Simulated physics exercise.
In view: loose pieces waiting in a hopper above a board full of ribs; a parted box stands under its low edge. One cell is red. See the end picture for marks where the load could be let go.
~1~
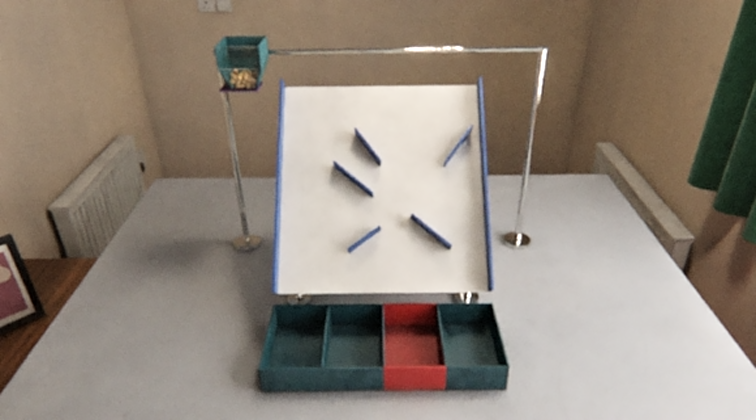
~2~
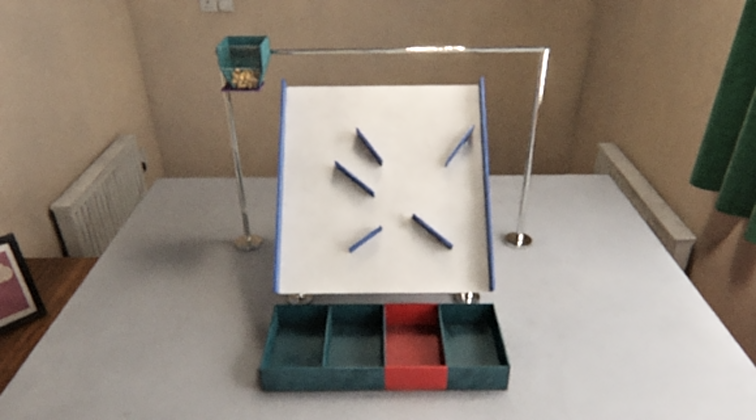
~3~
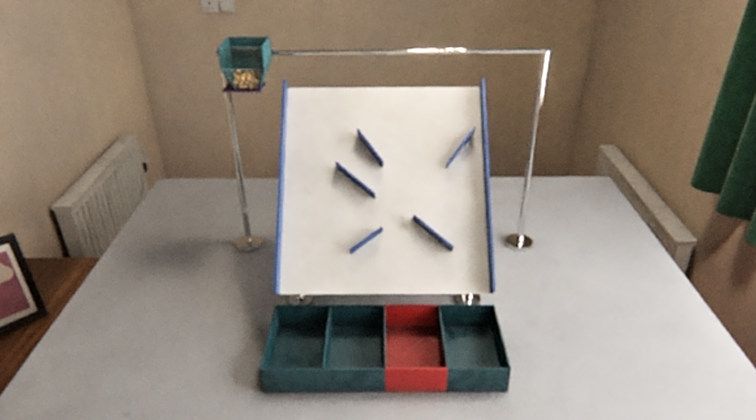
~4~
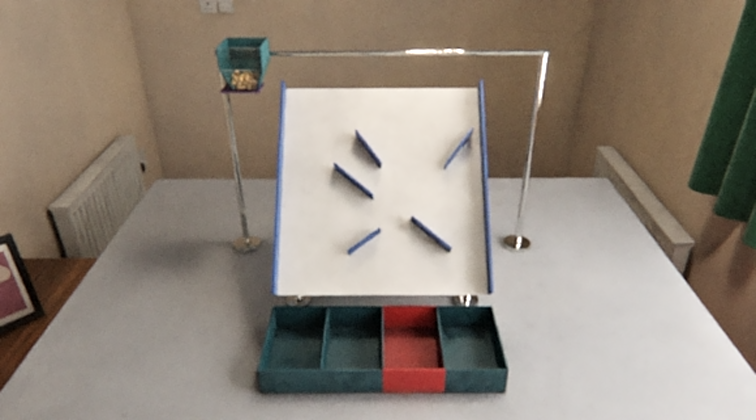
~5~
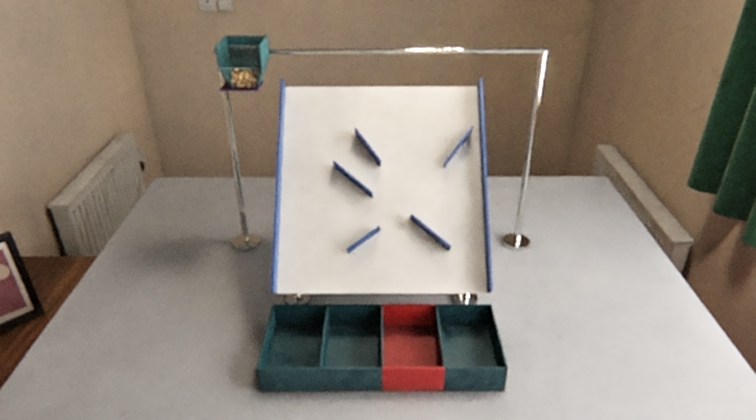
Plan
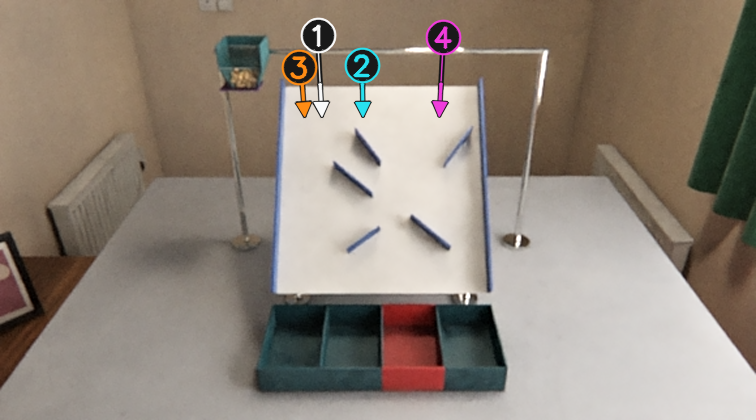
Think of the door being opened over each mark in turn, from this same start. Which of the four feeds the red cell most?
2 beats the others.
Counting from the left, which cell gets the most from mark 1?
It is the first one.
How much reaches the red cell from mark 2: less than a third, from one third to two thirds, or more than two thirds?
From one third to two thirds.
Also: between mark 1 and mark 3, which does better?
Here it is mark 1.
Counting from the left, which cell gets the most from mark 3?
It is the first one.
On the marked copy, mark 1 meets the board at (321, 111); mark 2 meets the board at (362, 111); mark 3 meets the board at (304, 111); mark 4 meets the board at (439, 111).
If 1 is chosen, about a quarter in the red cell, about a third in other cells, about a third outside the box.
If 2 is chosen, about half in the red cell, about half in other cells, a stray few held on the board.
If 3 is chosen, none in the red cell, about half in other cells, about half outside the box.
If 4 is chosen, a small part in the red cell, nearly all in other cells.
